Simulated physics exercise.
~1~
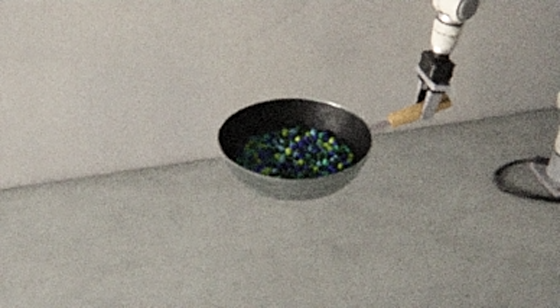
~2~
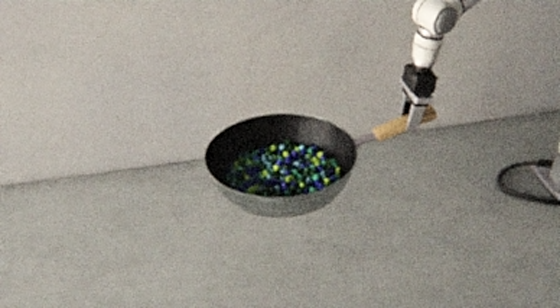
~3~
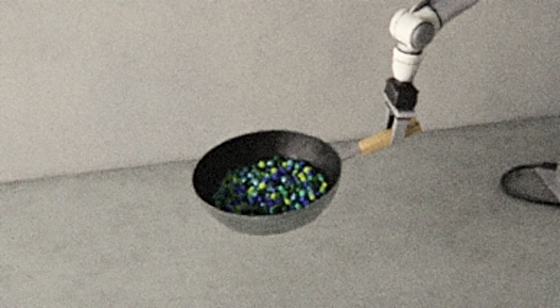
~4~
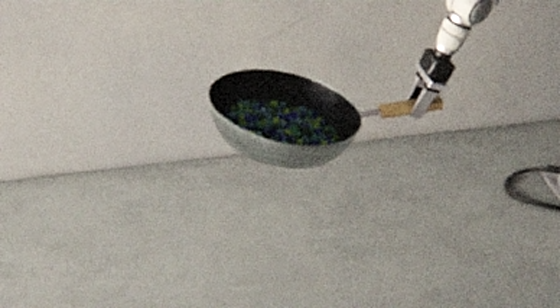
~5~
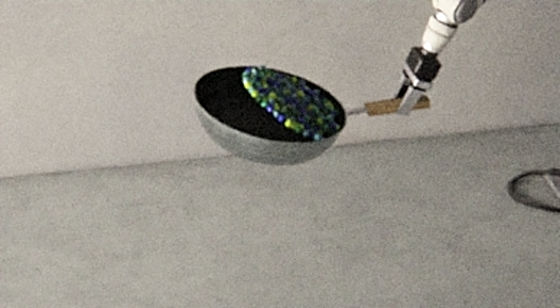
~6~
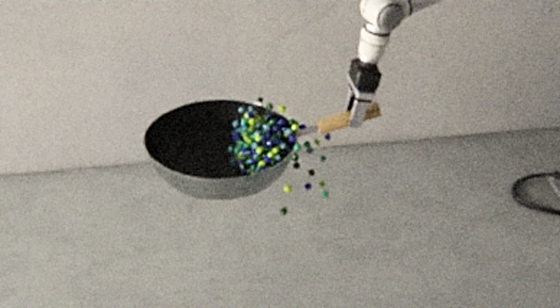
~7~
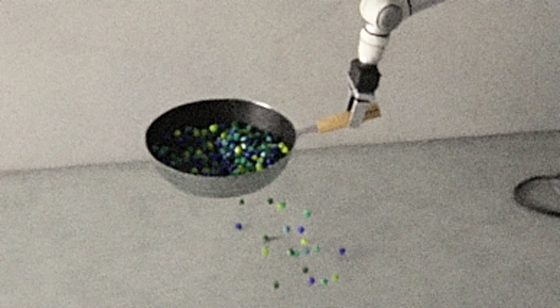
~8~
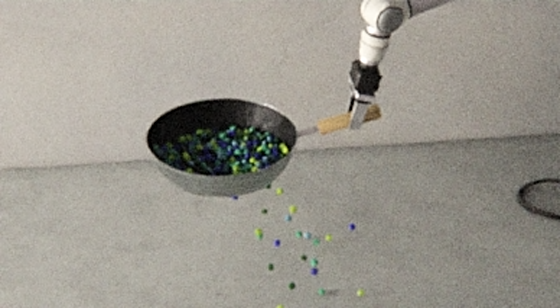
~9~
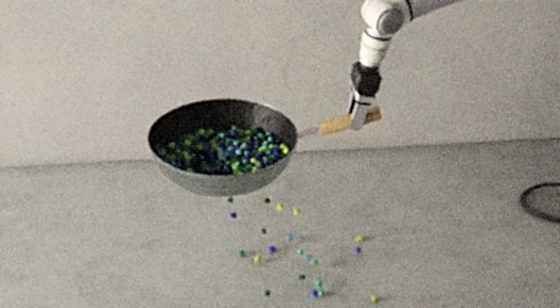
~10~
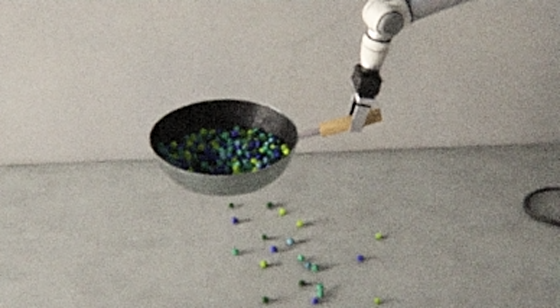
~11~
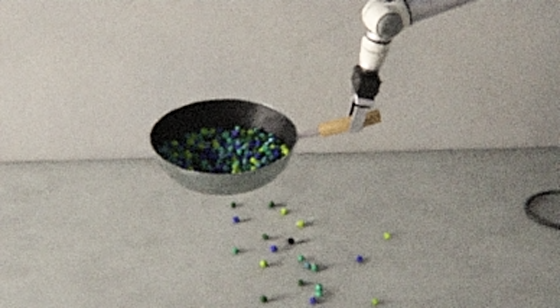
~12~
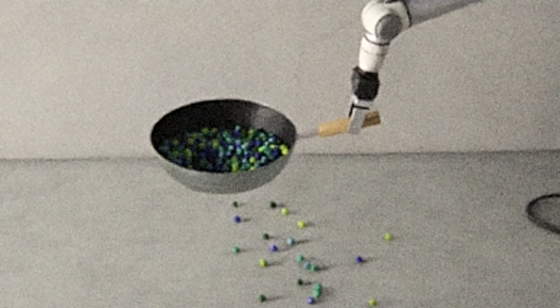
The clip shows a robotic arm holding a frying pan of small blue and green round sweets, lowering it, then raising and tilting it before swinging it left and levelling it; some sweets spill over the handle side and scatter below, while most stay in the pan.
